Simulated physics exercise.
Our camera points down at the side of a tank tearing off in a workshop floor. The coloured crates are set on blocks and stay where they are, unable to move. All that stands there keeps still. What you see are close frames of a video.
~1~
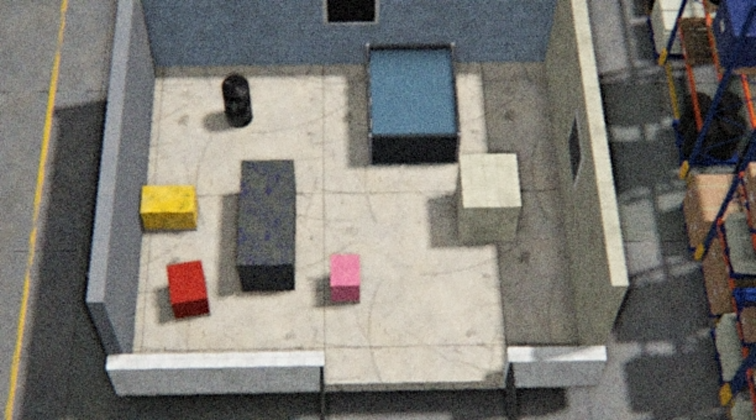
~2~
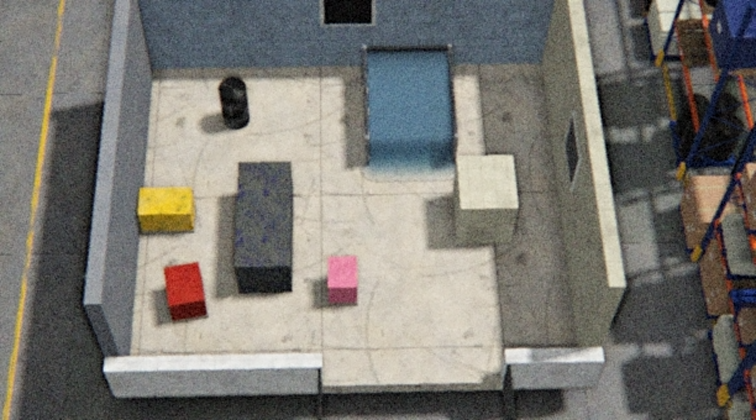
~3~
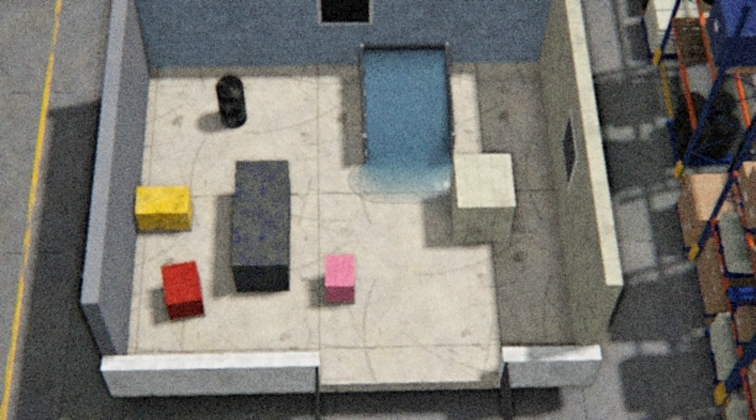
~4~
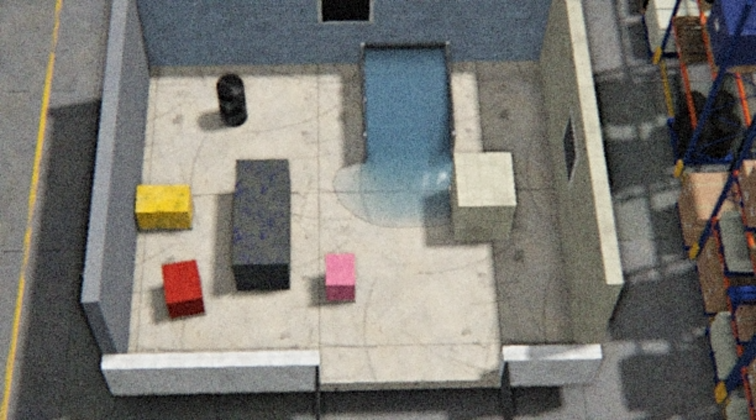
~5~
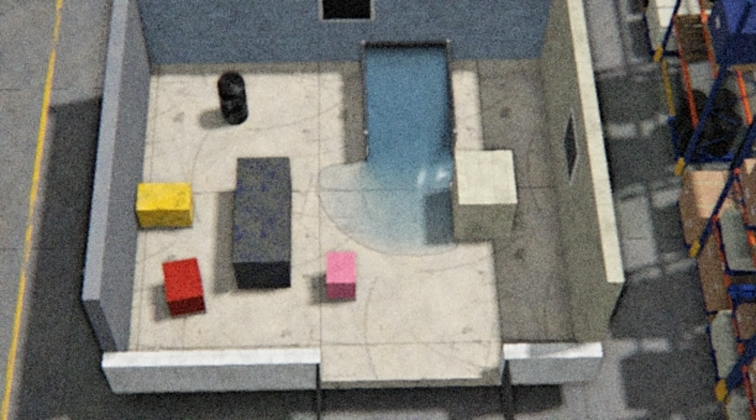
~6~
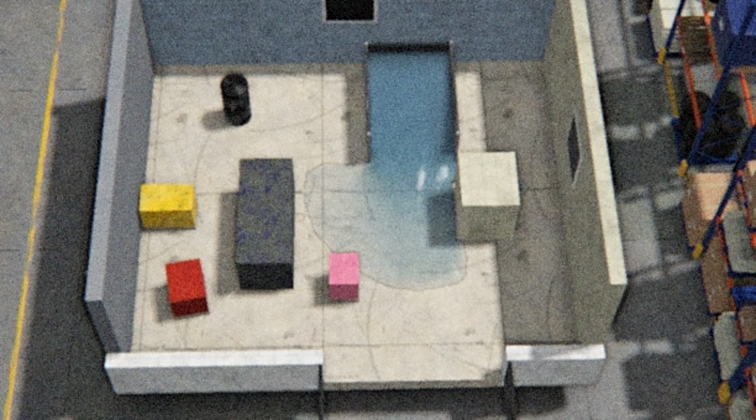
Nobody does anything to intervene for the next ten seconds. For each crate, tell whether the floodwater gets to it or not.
Crate by crate: Pink crate - reached; yellow crate - not reached; red crate - not reached.
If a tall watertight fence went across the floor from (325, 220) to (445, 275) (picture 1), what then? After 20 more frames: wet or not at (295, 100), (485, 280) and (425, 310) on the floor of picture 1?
First inundated, then inundated, then unwetted.
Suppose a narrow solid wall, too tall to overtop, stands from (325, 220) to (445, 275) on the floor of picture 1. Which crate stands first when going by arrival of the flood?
It's the pink crate.
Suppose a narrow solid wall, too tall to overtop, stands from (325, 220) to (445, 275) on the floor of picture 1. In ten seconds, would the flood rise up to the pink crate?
Well, the pink one comes through dry in the end.
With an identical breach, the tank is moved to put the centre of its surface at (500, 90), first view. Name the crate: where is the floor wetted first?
I'd go with the one in pink.
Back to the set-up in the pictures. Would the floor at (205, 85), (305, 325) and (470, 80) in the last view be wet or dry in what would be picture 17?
Status per point, in sequence: Unwetted, then waterlogged, then unwetted.
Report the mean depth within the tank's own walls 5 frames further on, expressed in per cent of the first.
It works out to roughly 48 percent.
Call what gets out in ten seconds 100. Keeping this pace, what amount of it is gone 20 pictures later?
Roughly 60 percent.
A moment on, water covers 30 % of the floor; the pink crate water round its plinth, the yellow crate not reached, the red crate not reached.
Next, water covers 45 % of the floor; the pink crate water round its plinth, the yellow crate not reached, the red crate not reached.
Then, water covers 50 % of the floor; the pink crate water round its plinth, the yellow crate not reached, the red crate not reached.
Later, water covers 70 % of the floor; the pink crate water round its plinth, the yellow crate not reached, the red crate water round its plinth.
In the end, water covers 80 % of the floor; the pink crate was topped, the yellow crate stayed above the water, the red crate stayed above the water.
